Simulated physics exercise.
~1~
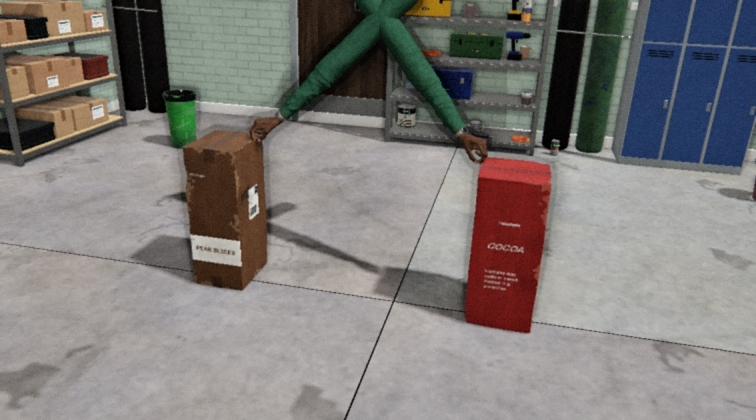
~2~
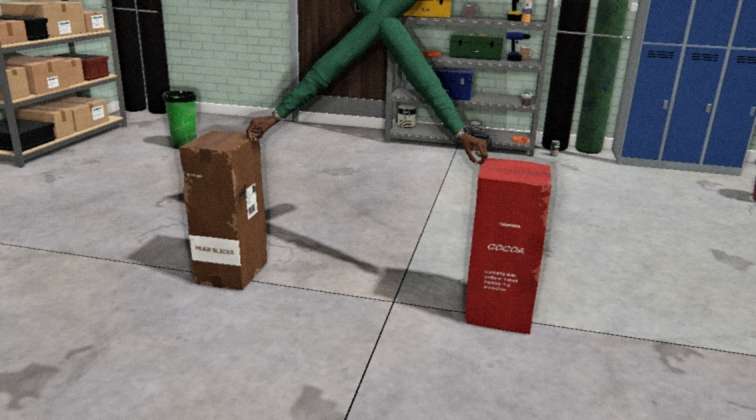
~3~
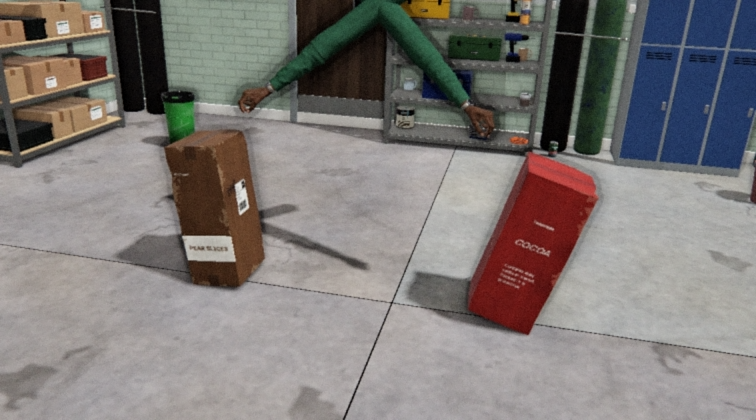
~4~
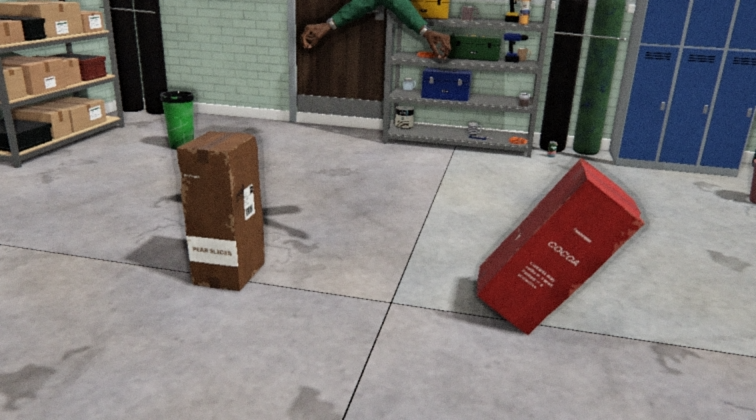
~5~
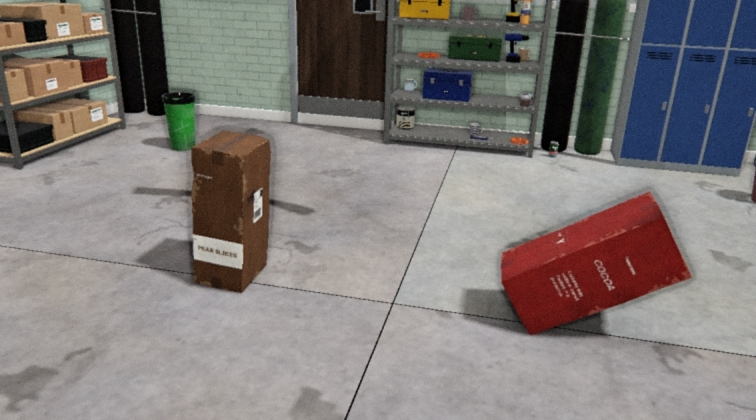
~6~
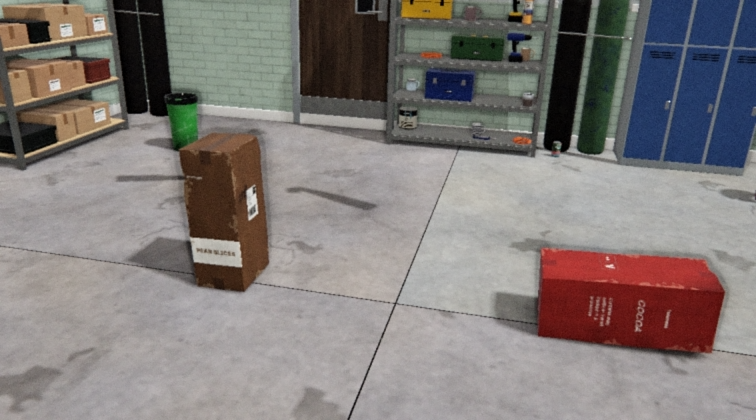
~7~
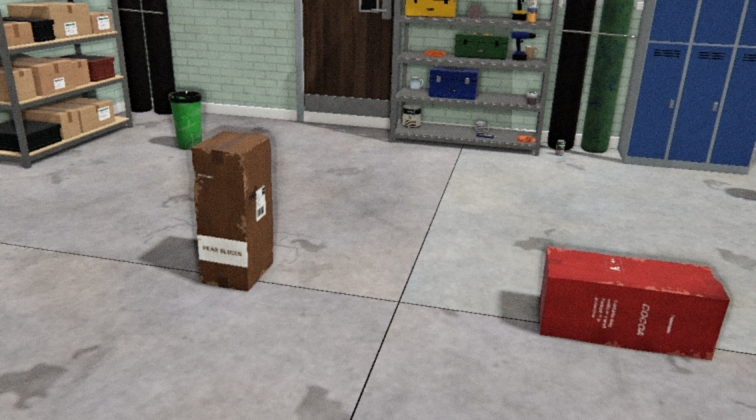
A red box and a brown parcel were nudged by a person in green sleeves on a garage floor; the red box tipped over to the right and landed on its side, while the brown parcel wobbled slightly and stayed standing.
